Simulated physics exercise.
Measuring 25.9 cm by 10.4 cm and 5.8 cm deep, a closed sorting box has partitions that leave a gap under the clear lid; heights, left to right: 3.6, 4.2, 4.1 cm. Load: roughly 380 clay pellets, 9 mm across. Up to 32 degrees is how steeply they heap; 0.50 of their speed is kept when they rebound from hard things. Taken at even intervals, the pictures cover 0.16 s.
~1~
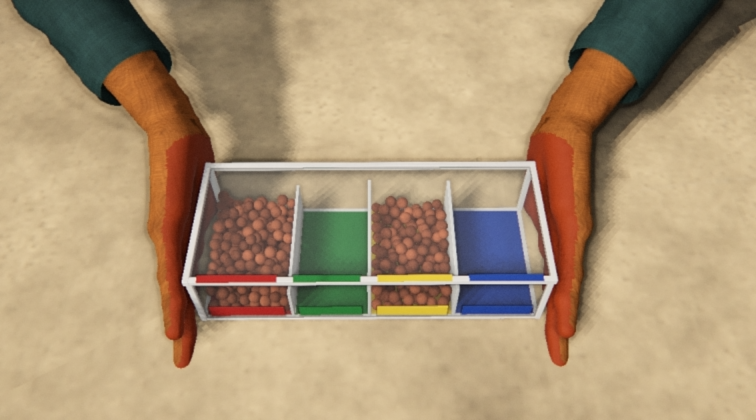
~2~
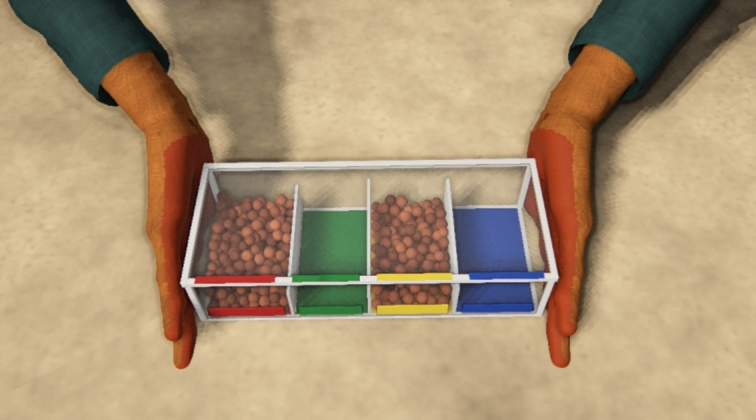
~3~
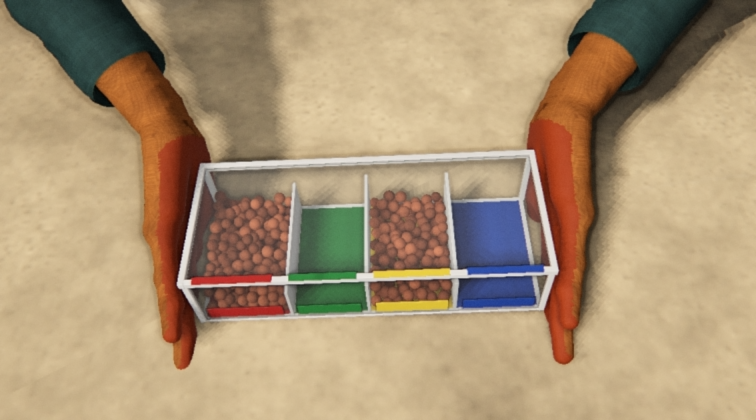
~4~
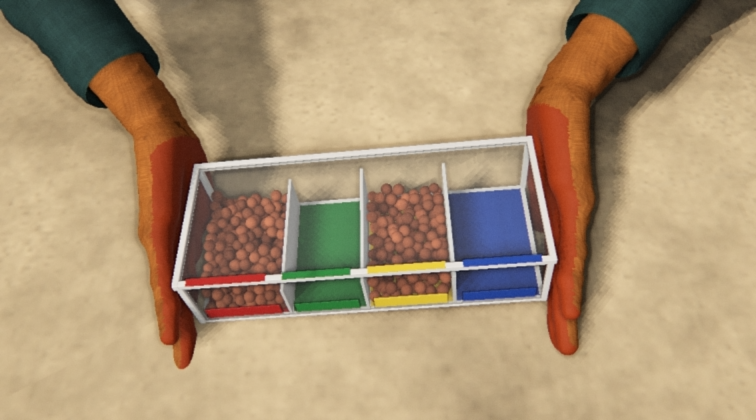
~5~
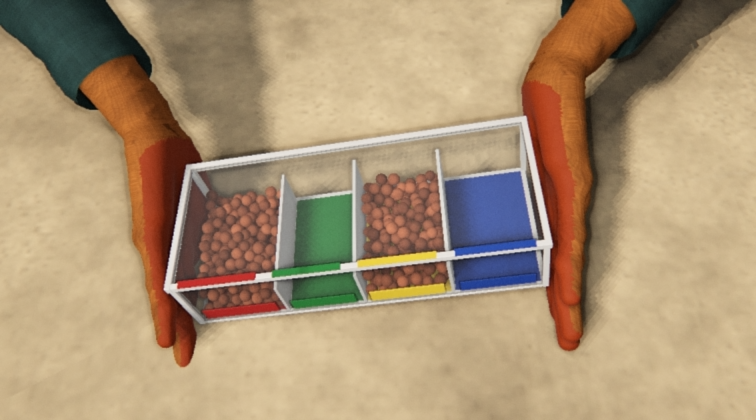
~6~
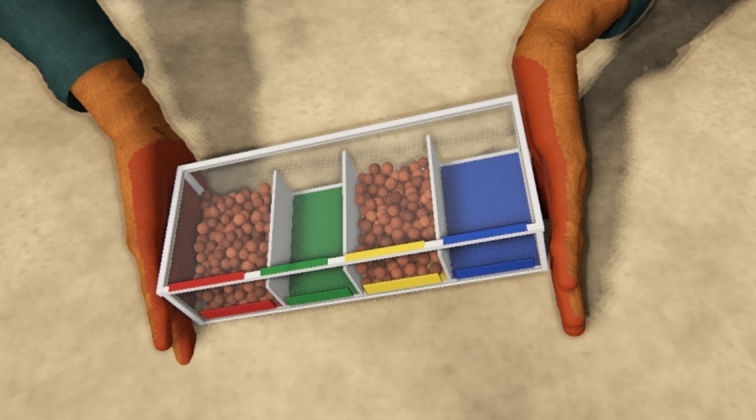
Two hands tilt a clear divided box of small brown balls, raising its right side.
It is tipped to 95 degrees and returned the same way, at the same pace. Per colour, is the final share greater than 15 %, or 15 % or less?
Red: Clears the bar. Blue: Does not clear the bar. Green: Does not clear the bar. Yellow: Clears the bar.
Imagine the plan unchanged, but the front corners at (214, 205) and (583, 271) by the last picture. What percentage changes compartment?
Then about 25 per cent.
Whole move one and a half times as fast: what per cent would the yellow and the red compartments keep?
The yellow compartment would end with 35 per cent, the red one with 60 per cent.
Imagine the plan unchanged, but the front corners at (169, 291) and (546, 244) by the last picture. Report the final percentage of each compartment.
Final per cent - red: 65; blue: 0; green: 5; yellow: 35.
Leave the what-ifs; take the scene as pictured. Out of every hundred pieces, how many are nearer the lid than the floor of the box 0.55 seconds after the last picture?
Around 50 %.
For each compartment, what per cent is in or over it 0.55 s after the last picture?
Red = 60, blue = 0, green = 5, yellow = 35 (per cent).
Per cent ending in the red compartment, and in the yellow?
In the red compartment 65 percent, in the yellow 35 percent.
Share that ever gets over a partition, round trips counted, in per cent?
About 10 %.
Then, 0.55 s after the last picture, tilt 95 degrees; red 60 %, green 5 %, yellow 35 %.
Then, 0.92 s after the last picture, tilt 42 degrees; red 65 %, yellow 35 %.
Then, 1.38 s after the last picture, tilt 0 degrees; red 65 %, yellow 35 %.
In the end, red 65 %, blue 0 %, green 0 %, yellow 35 %.
